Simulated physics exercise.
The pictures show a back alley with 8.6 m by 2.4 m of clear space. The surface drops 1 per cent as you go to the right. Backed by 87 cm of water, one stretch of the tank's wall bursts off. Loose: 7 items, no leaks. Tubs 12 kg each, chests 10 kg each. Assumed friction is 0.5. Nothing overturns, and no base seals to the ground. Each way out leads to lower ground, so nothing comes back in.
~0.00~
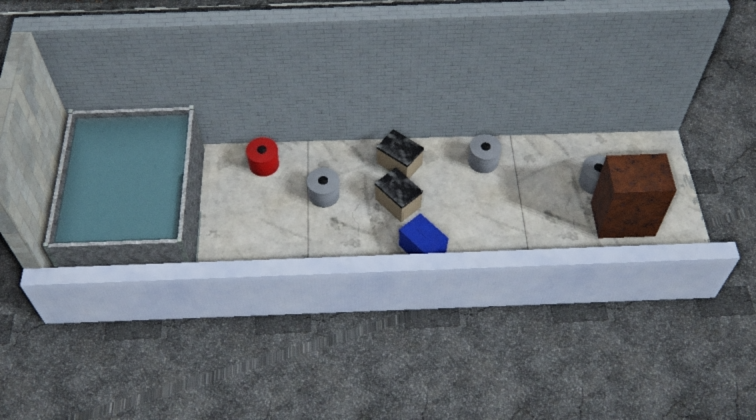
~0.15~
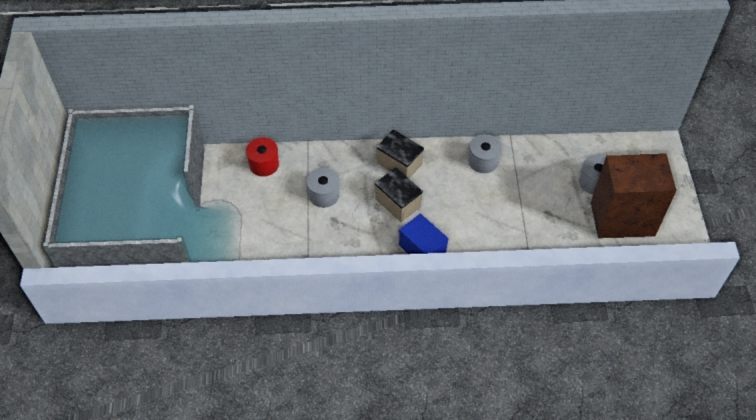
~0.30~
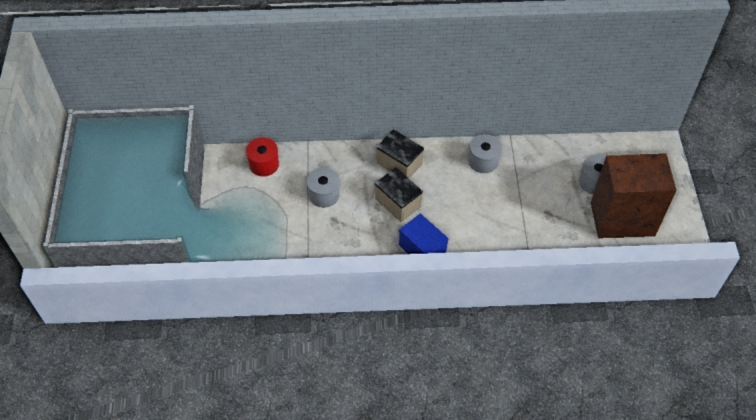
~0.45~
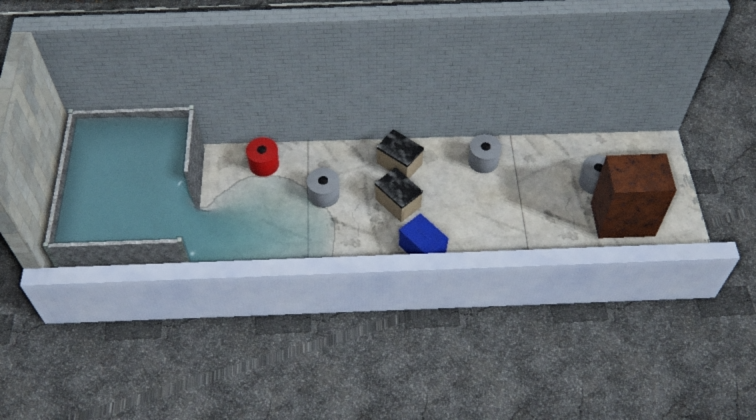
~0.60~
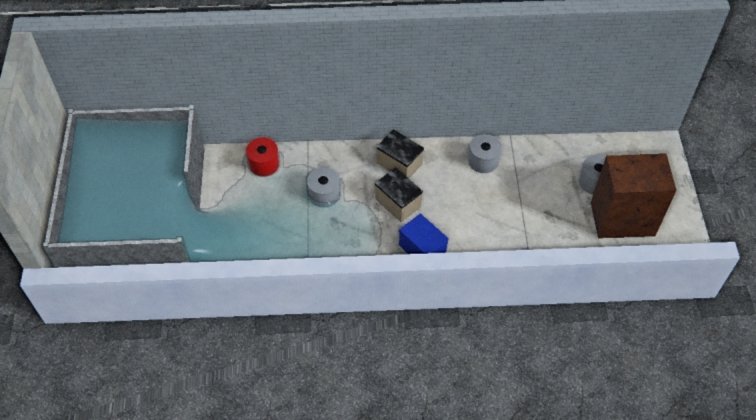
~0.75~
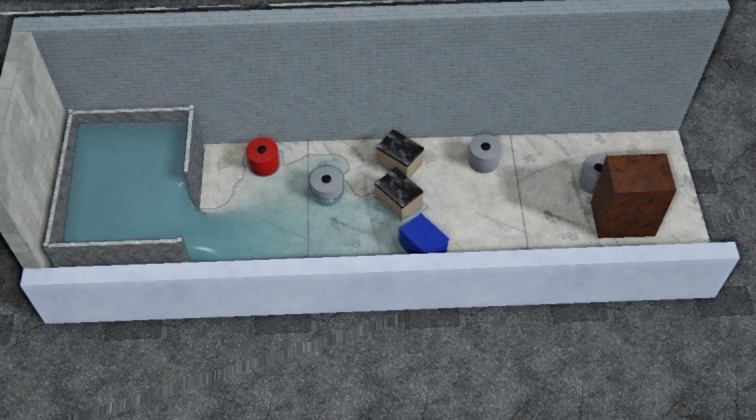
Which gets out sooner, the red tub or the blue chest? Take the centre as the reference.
The blue one.
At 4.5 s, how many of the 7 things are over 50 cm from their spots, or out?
By that point, 6.
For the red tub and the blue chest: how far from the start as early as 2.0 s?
Close to 0 cm for the first and 200 cm for the second.
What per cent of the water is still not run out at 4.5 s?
Still held: Near 68 %.
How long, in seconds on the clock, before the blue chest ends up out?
Around 4.5 s.
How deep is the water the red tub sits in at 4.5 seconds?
I'd put it at about 2 cm.
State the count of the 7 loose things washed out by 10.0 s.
The number is 6.
After 2.0 s the red tub is near (262, 150), 0.0 m from its start, aground; the blue chest is near (582, 203), 2.2 m from its start, afloat; 0 of 7 are out; 4 afloat.
After 4.5 s the red tub is near (262, 150), 0.0 m from its start, aground; the blue chest has gone out (at 4.4 s); 6 of 7 are out; 0 afloat.
After 7.0 s the red tub is near (262, 150), 0.0 m from its start, aground; the blue chest has gone out (at 4.4 s); 6 of 7 are out; 0 afloat.
After 10.0 s the red tub is near (262, 150), 0.0 m from its start, aground; the blue chest has gone out (at 4.4 s); 6 of 7 are out; 0 afloat.
